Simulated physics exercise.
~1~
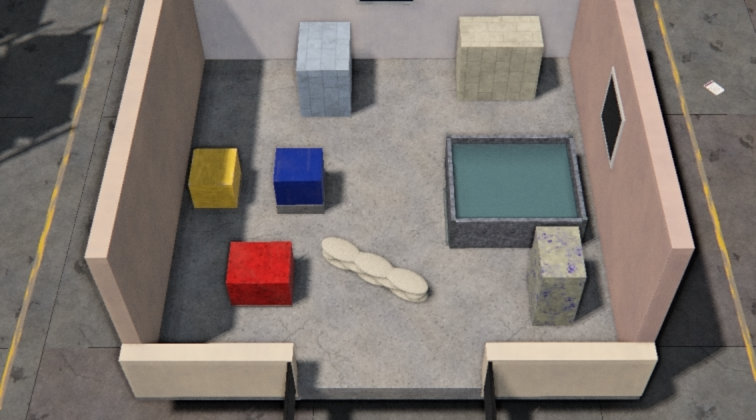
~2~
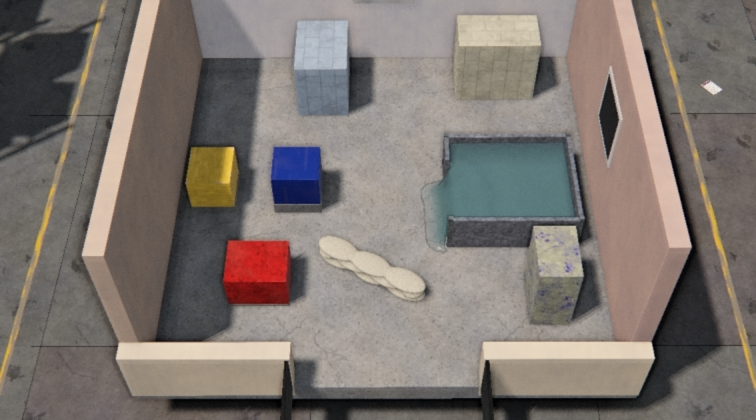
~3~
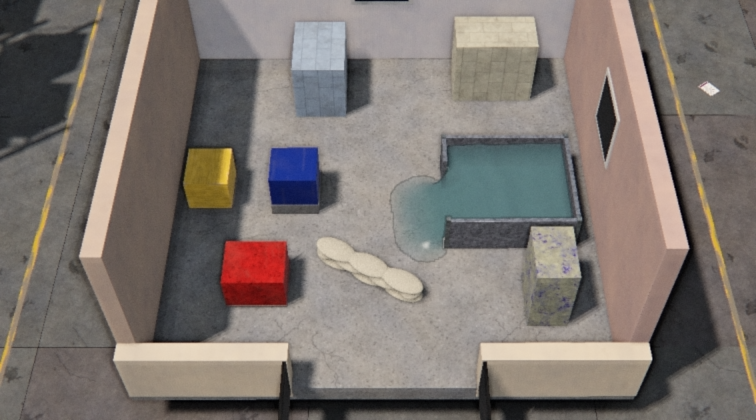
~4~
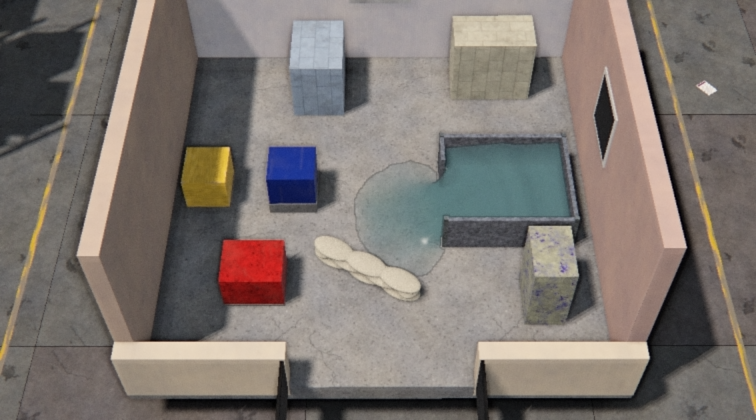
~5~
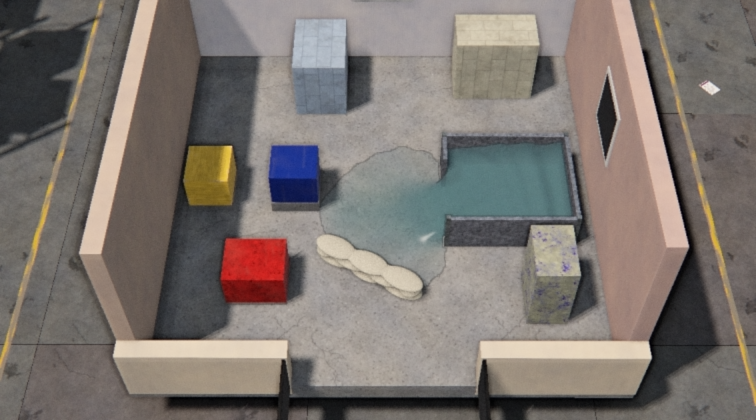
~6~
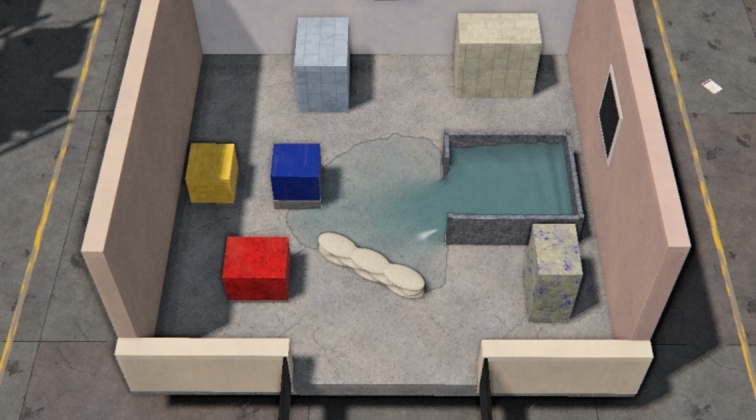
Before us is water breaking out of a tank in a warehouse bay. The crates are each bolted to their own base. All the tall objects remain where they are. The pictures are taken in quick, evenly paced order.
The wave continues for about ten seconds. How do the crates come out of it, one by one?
Most likely the blue crate gets water on it, most likely the yellow crate gets water on it, most likely the red crate gets water on it.
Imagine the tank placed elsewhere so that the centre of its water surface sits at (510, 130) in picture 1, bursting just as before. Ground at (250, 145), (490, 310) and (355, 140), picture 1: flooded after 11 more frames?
As listed: Covered, clear, flooded.
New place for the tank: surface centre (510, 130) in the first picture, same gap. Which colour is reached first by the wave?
The crate marked blue.
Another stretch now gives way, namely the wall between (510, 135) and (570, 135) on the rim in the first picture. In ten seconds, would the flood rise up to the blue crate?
I'd say the blue crate is untouched.
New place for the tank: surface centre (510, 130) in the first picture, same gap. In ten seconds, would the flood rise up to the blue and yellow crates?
The blue crate is reached, and the yellow crate is reached.
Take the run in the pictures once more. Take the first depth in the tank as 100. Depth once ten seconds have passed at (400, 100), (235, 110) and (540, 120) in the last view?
10, 6, 10 %.
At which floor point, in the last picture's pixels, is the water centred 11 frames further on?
The water centres close to (392, 205).
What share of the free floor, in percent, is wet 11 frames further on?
Close to 35 %.
A moment on, water covers 20 % of the floor; the blue crate water round its plinth, the yellow crate water round its plinth, the red crate water round its plinth.
Next, water covers 35 % of the floor; the blue crate water round its plinth, the yellow crate water round its plinth, the red crate water round its plinth.
Then, water covers 55 % of the floor; the blue crate water round its plinth, the yellow crate water round its plinth, the red crate water round its plinth.
Later, water covers 80 % of the floor; the blue crate water round its plinth, the yellow crate water round its plinth, the red crate water round its plinth.
In the end, water covers 95 % of the floor; the blue crate was topped, the yellow crate was topped, the red crate was topped.
